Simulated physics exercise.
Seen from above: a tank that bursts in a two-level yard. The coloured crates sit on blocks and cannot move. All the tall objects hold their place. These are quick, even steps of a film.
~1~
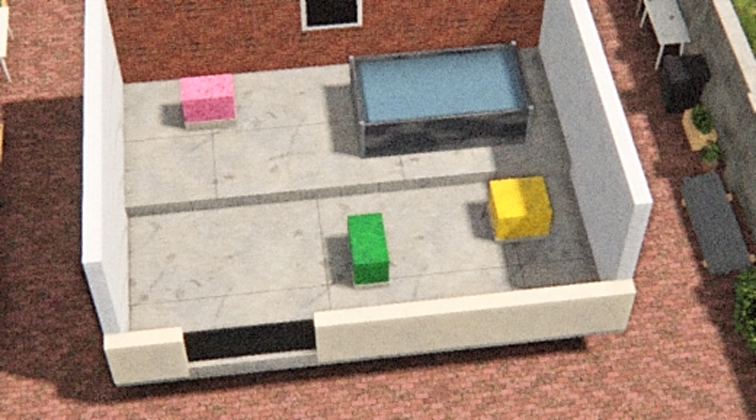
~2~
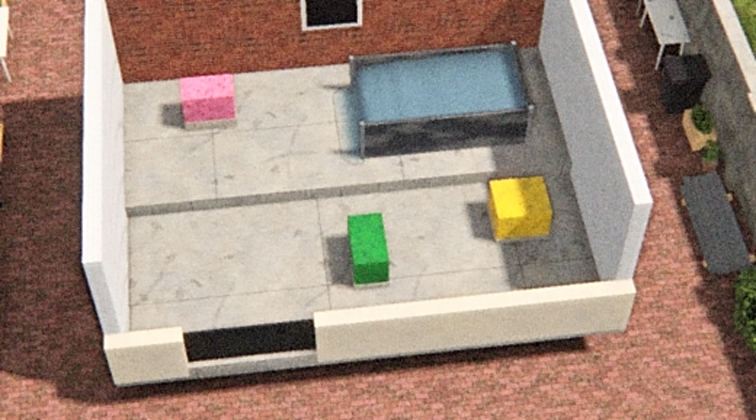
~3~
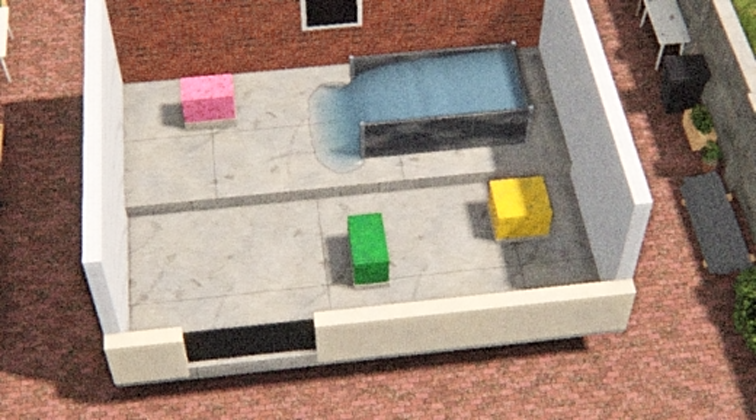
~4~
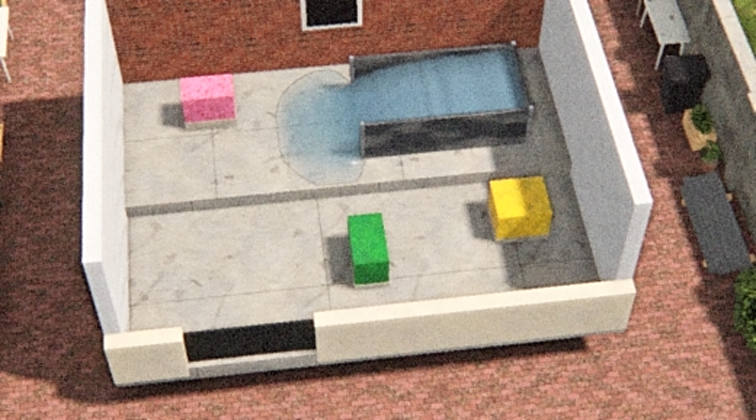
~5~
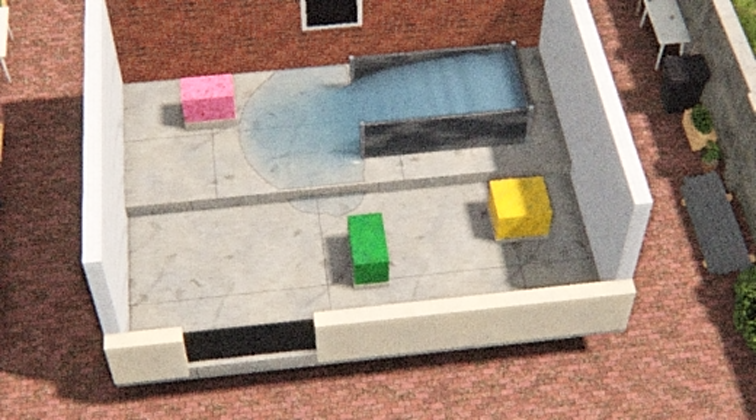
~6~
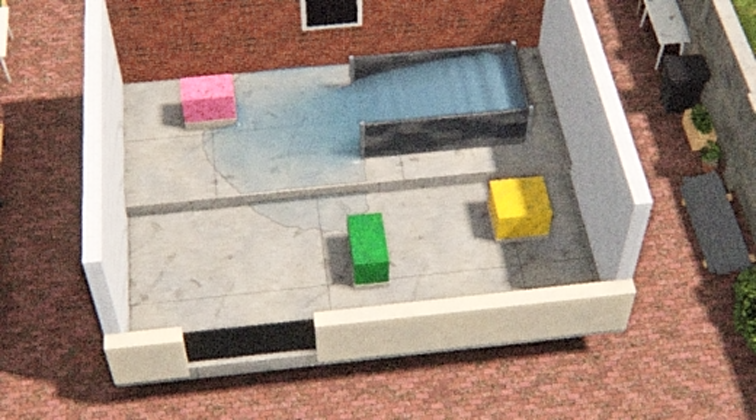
Water sits level in a dark rectangular tank in a walled two-level yard, then pours out through the tank's left end. It fans across the upper paving toward the pink block, then spreads over the step onto the lower level, thinning behind the green block while the pink, green and yellow blocks stay put.
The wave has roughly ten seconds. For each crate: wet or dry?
The yellow crate is wetted; the green crate is wetted; the pink crate is wetted.
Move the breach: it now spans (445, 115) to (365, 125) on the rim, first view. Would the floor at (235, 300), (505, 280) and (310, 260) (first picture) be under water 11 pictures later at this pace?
As listed: Flooded, flooded, flooded.
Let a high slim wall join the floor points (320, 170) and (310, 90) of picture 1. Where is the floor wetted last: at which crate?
I say the yellow crate.
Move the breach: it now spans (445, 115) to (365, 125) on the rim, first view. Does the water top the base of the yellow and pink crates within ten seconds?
In short: Yellow crate takes water, pink crate stays dry.
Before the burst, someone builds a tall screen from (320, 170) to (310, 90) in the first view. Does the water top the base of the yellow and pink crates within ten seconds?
My reading: The yellow one is topped, the pink one is safe.
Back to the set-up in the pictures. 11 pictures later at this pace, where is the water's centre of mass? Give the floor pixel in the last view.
Close to (310, 138).
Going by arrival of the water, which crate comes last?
It is the crate marked yellow.
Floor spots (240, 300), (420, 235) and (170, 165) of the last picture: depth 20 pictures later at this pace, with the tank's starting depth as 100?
About 2, 0 and 18 per cent.
A moment on, water covers 35 % of the floor; the yellow crate not reached, the green crate water round its plinth, the pink crate water round its plinth.
Next, water covers 45 % of the floor; the yellow crate not reached, the green crate water round its plinth, the pink crate water round its plinth.
Then, water covers 50 % of the floor; the yellow crate not reached, the green crate water round its plinth, the pink crate water round its plinth.
Later, water covers 80 % of the floor; the yellow crate water round its plinth, the green crate water round its plinth, the pink crate water round its plinth.
In the end, water covers 95 % of the floor; the yellow crate was topped, the green crate was topped, the pink crate was topped.
